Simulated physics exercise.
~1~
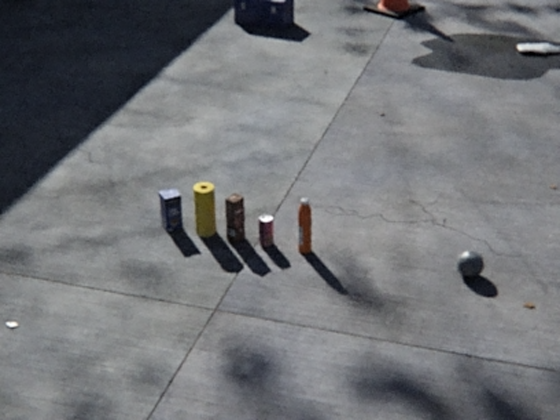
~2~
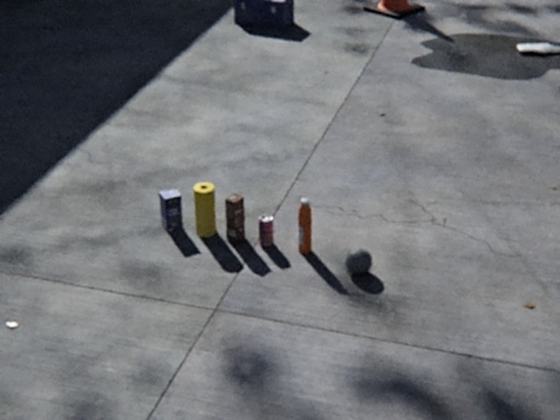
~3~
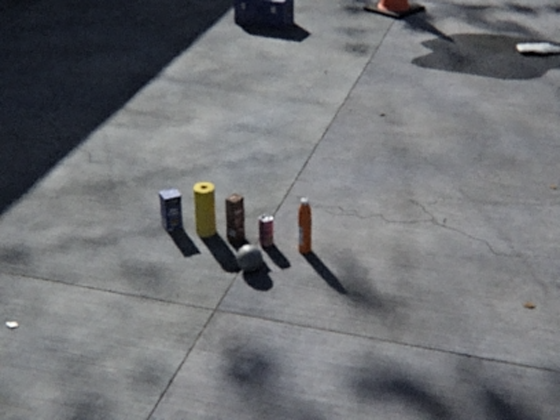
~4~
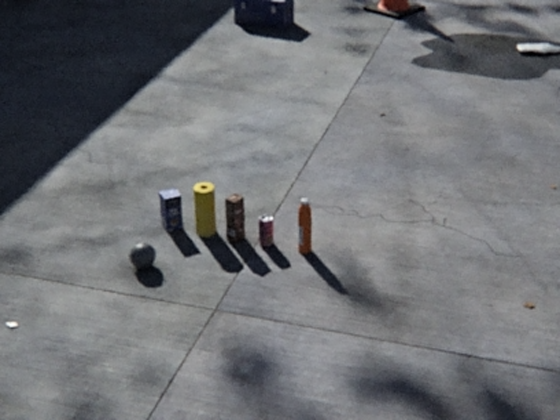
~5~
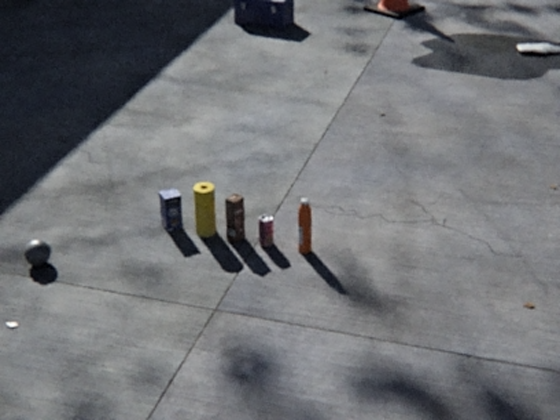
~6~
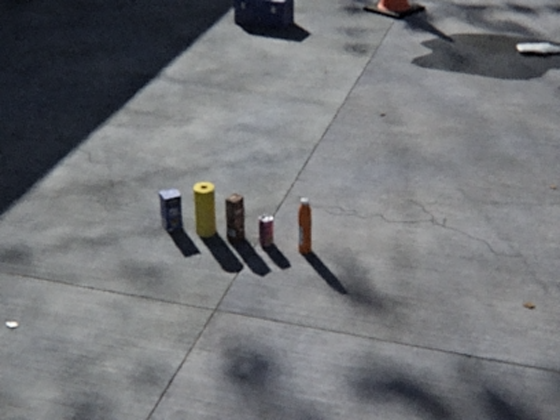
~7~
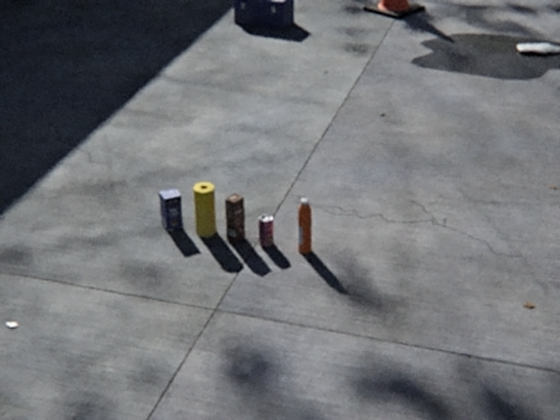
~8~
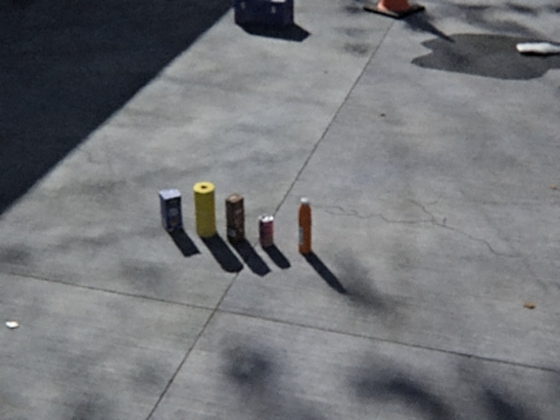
A grey ball sits at the right on a sunlit stretch of concrete, seen from above at an angle by a still camera. To its left stand a blue carton, a yellow roll, a brown carton, a small pink can and an orange bottle, casting dark shadows, with an orange cone and a dark box at the top edge. The ball rolls left, passing in front of the bottle and then the can and brown carton. It continues past the blue carton to the left side and leaves view. All five objects remain upright where they began.
